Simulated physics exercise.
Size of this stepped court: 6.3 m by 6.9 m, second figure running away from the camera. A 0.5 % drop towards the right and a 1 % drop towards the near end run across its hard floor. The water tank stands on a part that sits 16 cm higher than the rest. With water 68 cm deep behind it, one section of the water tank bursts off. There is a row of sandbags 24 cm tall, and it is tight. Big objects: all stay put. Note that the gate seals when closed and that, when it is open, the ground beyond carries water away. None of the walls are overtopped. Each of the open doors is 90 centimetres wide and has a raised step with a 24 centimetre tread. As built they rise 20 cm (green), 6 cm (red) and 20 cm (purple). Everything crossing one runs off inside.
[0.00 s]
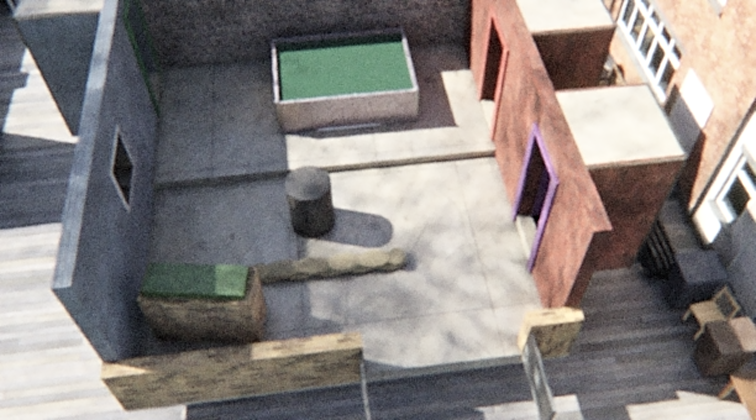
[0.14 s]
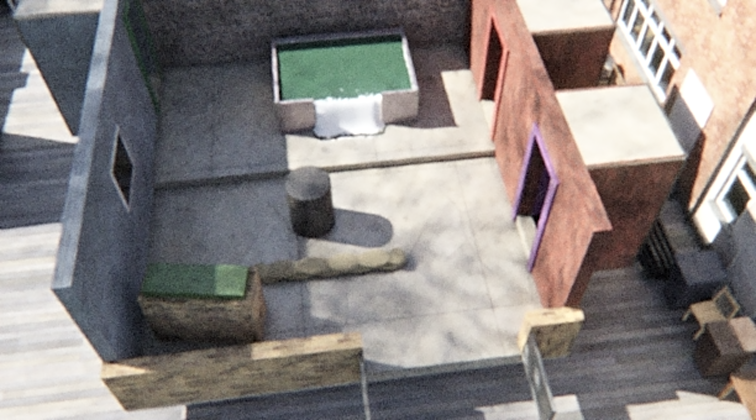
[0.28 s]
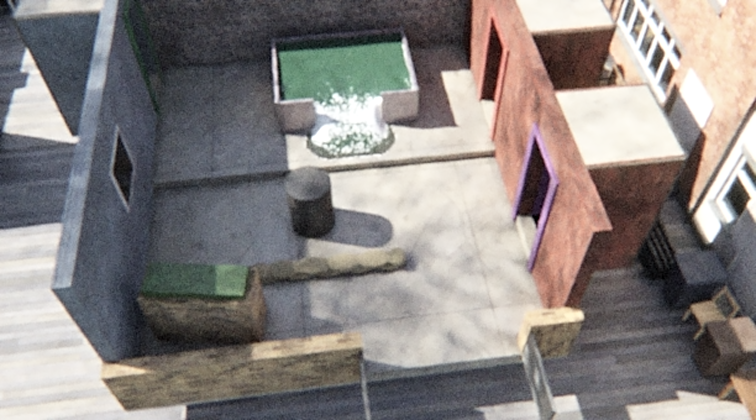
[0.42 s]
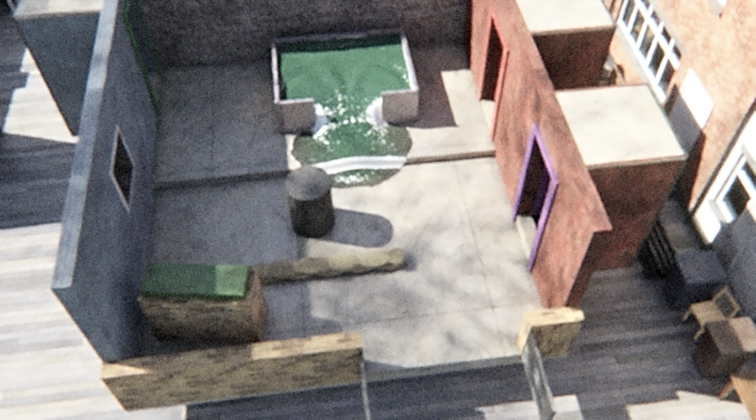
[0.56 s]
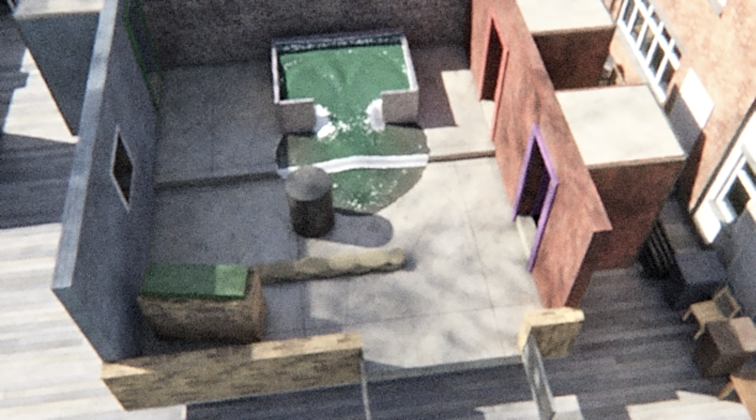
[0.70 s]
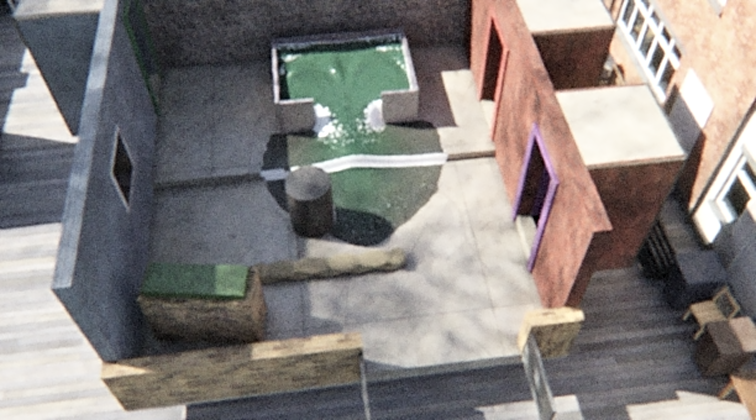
In this clip, part of the front wall of a raised rectangular tank of green water gives way in a walled court, and water pours through the gap, spreading across the paved floor and around a dark cylinder.
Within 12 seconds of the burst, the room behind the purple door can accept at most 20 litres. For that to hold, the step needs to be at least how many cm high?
At least 16 cm or so.
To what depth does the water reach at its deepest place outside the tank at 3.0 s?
Around 35 centimetres.
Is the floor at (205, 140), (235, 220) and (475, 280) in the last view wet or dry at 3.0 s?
Well, in sequence they're bone-dry, soaked and soaked.
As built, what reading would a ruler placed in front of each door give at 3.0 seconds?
Green 0, red 1, purple 15 cm.
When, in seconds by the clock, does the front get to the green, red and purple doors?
Green not within the 12 s, red not within the 12 s, purple 1.8 s.
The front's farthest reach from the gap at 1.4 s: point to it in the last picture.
The farthest wet point is roughly at (454, 315) in the last view.
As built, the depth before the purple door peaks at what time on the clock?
Roughly 3.6 s.
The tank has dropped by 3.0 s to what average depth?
Around 30 centimetres.
After 1.4 s water covers 30 % of the floor, deepest (40 cm) near (327, 203); it has not reached the purple door.
After 3.0 s water covers 55 % of the floor, deepest (35 cm) near (541, 337); 15 cm at the purple door, 0 litres in over its 20 cm step.
After 12.0 s water covers 60 % of the floor, deepest (12 cm) near (541, 337); 9 cm at the purple door, 3 litres in over its 20 cm step.
At the purple door as built, the water arrived by 1.9 s and peaked near 19 cm at 3.6 s.
With a step of 14.5 cm, 31 litres would have come in within the 12 s; with 20 cm, 3 litres. So under 20 litres takes about 16 cm.
